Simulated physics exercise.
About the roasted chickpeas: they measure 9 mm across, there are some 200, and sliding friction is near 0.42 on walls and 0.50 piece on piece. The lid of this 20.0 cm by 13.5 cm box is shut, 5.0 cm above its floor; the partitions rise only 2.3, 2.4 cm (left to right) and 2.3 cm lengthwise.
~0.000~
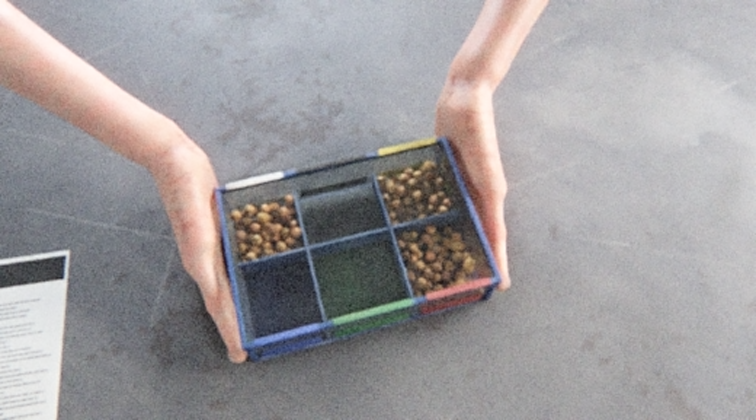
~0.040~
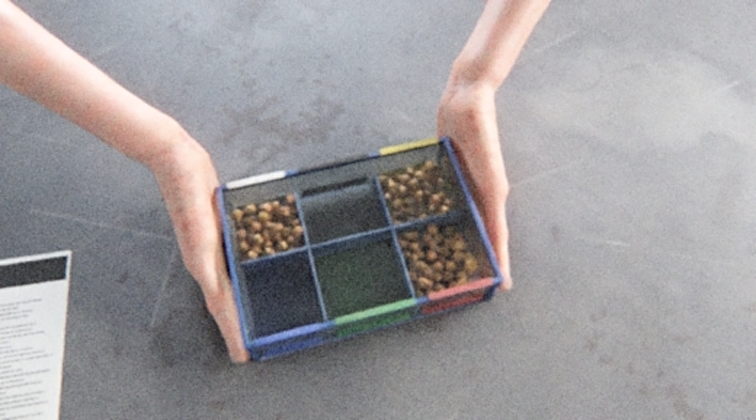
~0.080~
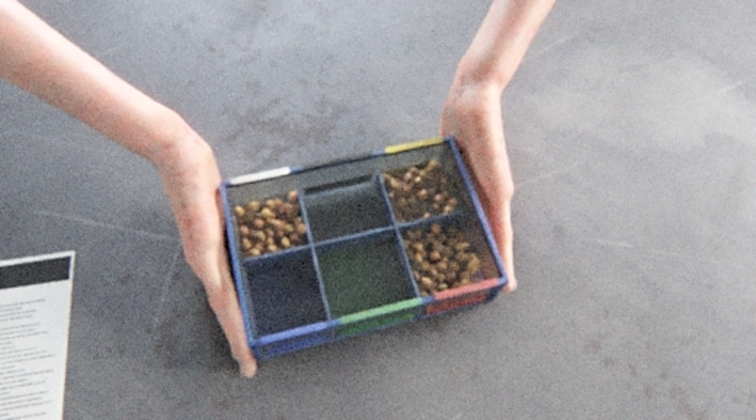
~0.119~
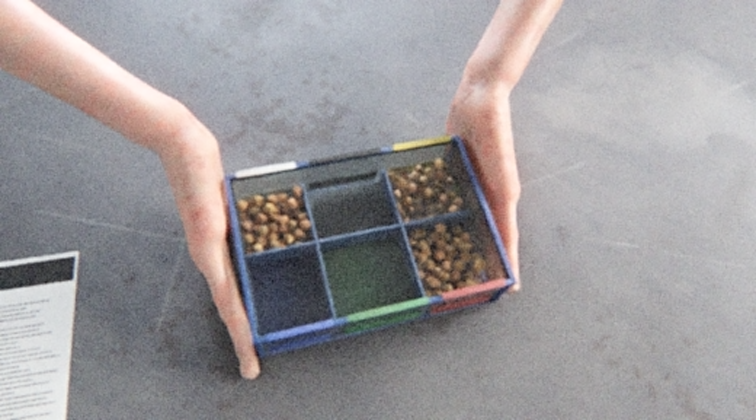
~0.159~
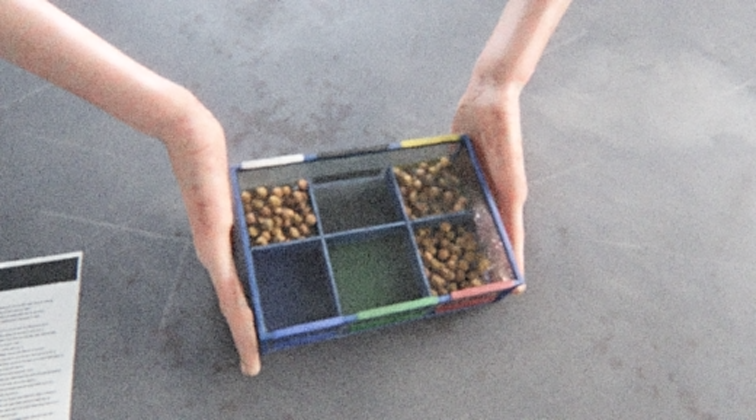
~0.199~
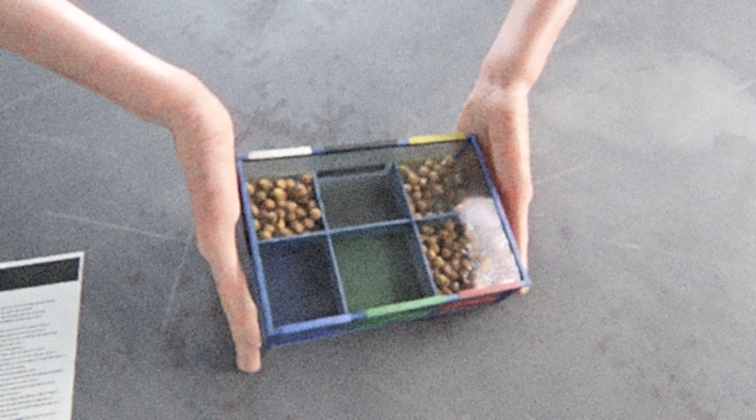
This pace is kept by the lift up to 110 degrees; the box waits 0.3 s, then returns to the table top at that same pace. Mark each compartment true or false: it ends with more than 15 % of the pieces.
Red compartment: True, blue compartment: False, green compartment: False, yellow compartment: True, white compartment: False, black compartment: False.
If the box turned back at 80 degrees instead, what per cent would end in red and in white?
In per cent, red gets 50 and white gets 20.
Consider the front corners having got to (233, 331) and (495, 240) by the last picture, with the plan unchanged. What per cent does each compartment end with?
Final shares: Red 0%, blue 5%, green 0%, yellow 10%, white 65%, black 25%.
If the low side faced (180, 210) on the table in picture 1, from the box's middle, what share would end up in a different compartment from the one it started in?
About 60 per cent.
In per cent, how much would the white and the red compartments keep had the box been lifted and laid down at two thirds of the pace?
Then the white compartment would hold 0 per cent and the red one 65 per cent.
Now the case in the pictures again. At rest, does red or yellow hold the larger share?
Go with red, that one ends with more.
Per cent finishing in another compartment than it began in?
Roughly 45 %.
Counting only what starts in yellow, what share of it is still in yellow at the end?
Close to 80 in a hundred.
After 1.34 s, tilt 110 degrees; red 55 %, green 5 %, yellow 35 %, black 5 %.
After 2.09 s, tilt 58 degrees; red 65 %, yellow 35 %.
Then, at 2.88 s, tilt 0 degrees; red 65 %, yellow 35 %.
At rest (3.5 s), red 65 %, blue 0 %, green 0 %, yellow 35 %, white 0 %, black 0 %.
